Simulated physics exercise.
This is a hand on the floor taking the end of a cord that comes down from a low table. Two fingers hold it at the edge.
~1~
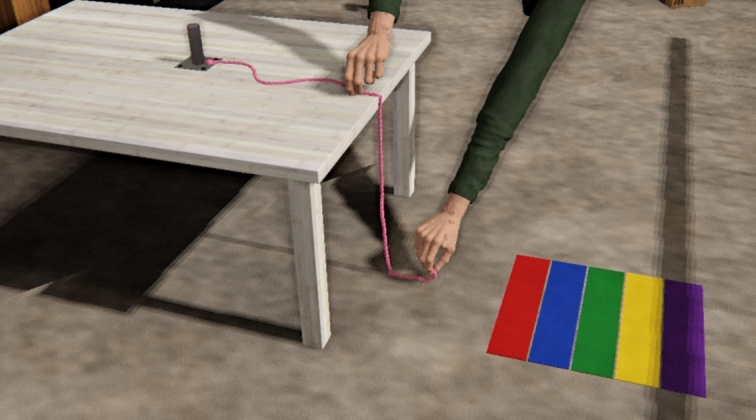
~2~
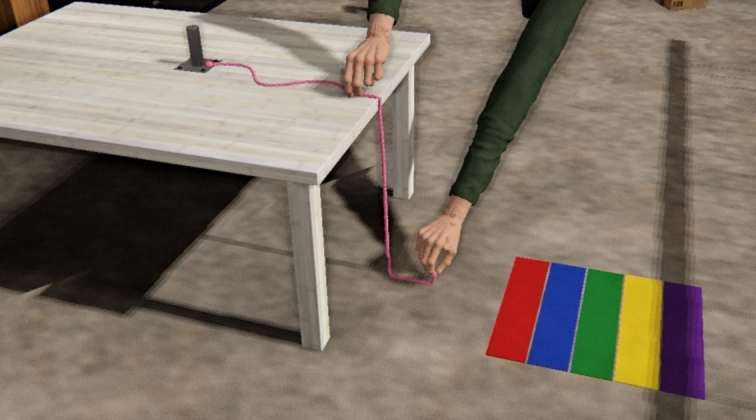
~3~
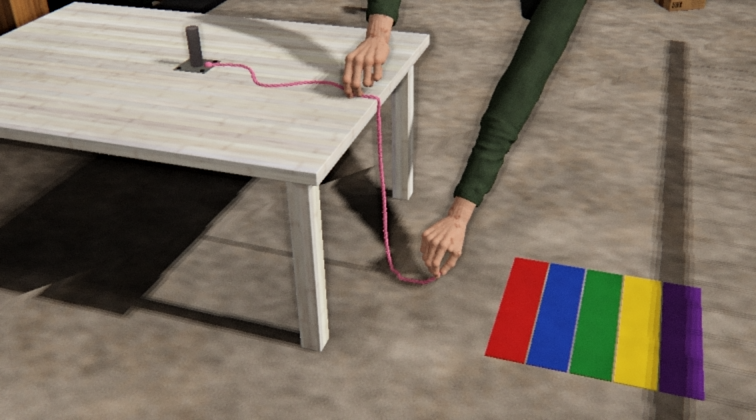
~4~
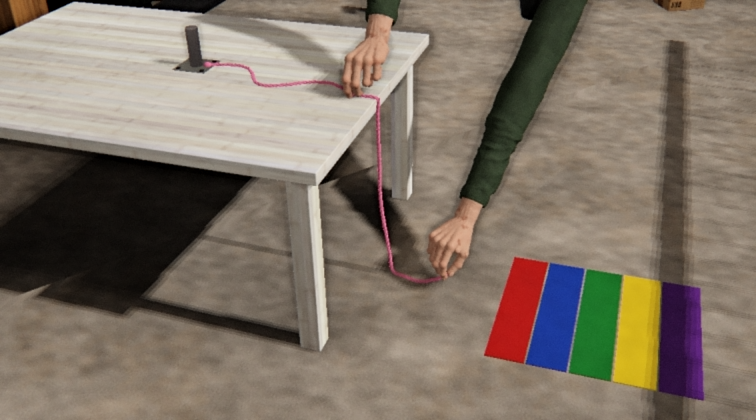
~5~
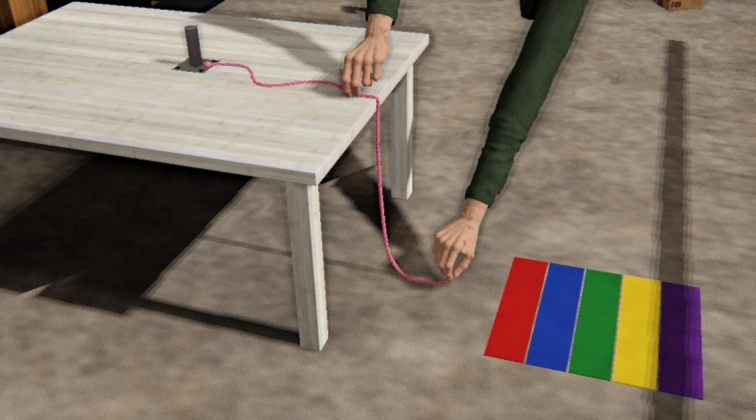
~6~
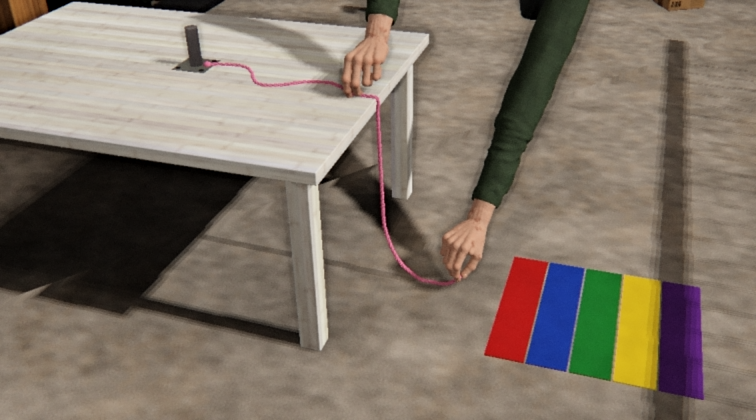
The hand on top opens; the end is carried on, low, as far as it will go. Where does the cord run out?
Over green.
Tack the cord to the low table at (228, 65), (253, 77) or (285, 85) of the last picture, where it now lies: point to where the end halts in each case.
The places are (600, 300), (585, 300) and (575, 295).
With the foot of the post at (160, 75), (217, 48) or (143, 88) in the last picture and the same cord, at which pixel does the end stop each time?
Try by try, around (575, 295), (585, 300) and (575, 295).
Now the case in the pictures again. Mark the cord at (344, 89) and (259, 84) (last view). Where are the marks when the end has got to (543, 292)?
At (369, 94), then (285, 79).
A little later, end near (543, 292); over blue.
Next, end near (581, 298); over green.
When it is tight, end near (603, 302); over green. The end stops over the green strip.
